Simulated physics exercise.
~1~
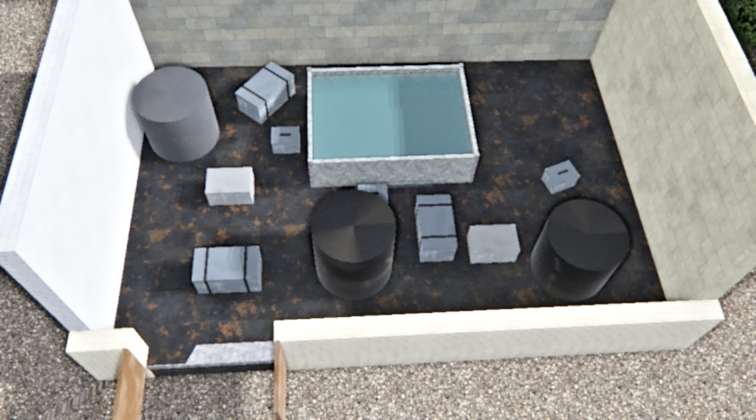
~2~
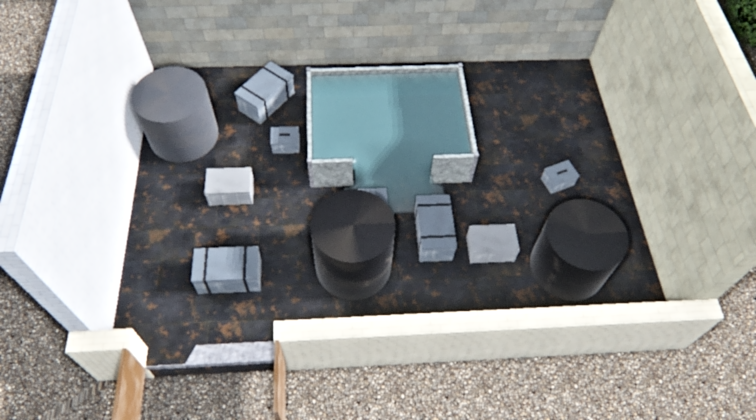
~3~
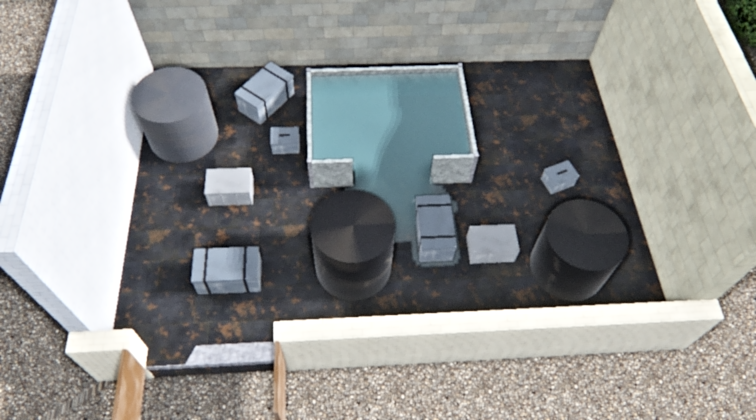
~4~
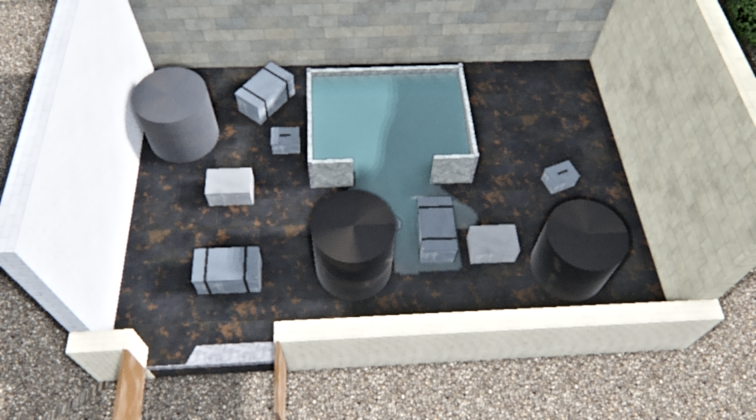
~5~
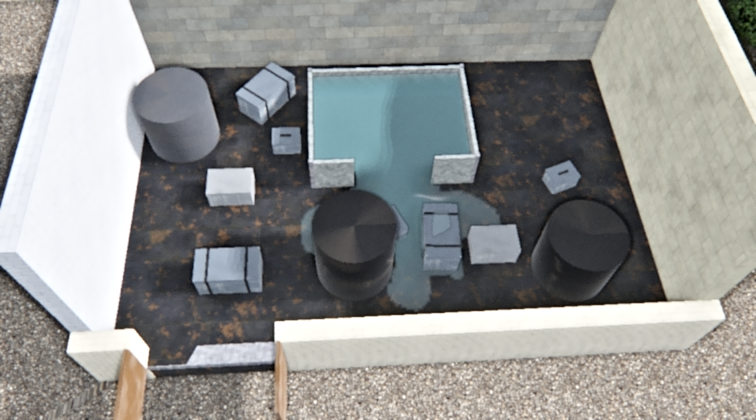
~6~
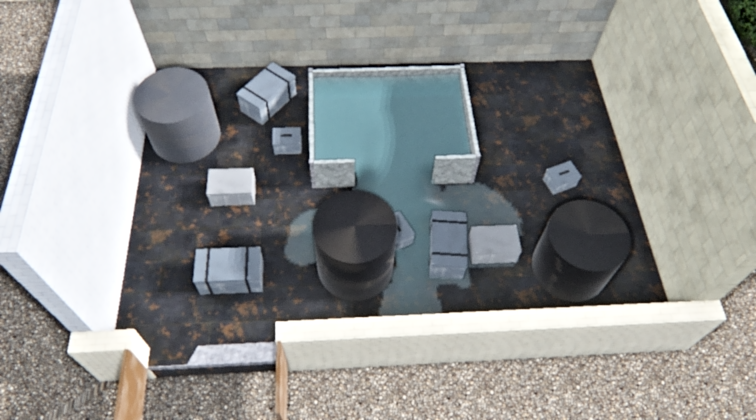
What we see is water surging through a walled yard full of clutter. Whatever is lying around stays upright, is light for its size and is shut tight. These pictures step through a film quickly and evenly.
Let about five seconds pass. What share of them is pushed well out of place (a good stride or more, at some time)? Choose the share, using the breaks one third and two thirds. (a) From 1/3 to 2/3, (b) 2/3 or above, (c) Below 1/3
a, from 1/3 to 2/3.
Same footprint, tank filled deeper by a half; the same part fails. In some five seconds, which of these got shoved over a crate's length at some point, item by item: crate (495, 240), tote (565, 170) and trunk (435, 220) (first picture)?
Taking them as listed - the full distance for the first, the full distance for the second, the full distance for the third.
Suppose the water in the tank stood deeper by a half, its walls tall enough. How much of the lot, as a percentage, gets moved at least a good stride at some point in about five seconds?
Roughly 60 per cent of them.
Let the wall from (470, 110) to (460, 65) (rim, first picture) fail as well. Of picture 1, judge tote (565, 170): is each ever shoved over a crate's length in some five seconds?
Going by the pictures, this one made the full stretch.
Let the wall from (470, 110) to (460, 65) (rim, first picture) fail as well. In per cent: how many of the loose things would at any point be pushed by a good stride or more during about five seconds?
About 10 %.
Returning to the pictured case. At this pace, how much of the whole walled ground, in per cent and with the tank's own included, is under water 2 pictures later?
Roughly 30 in a hundred.
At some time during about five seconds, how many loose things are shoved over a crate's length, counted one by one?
Count: 4.
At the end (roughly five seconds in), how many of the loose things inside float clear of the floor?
Tally: 2.
A moment on, 2 of 8 are well off their spots; 1 afloat.
Next, 2 of 8 are well off their spots; 3 afloat.
Later, 3 of 8 are well off their spots; 2 afloat.
In the end, 4 of 8 are well off their spots, and 4 have been at some point; 2 afloat.
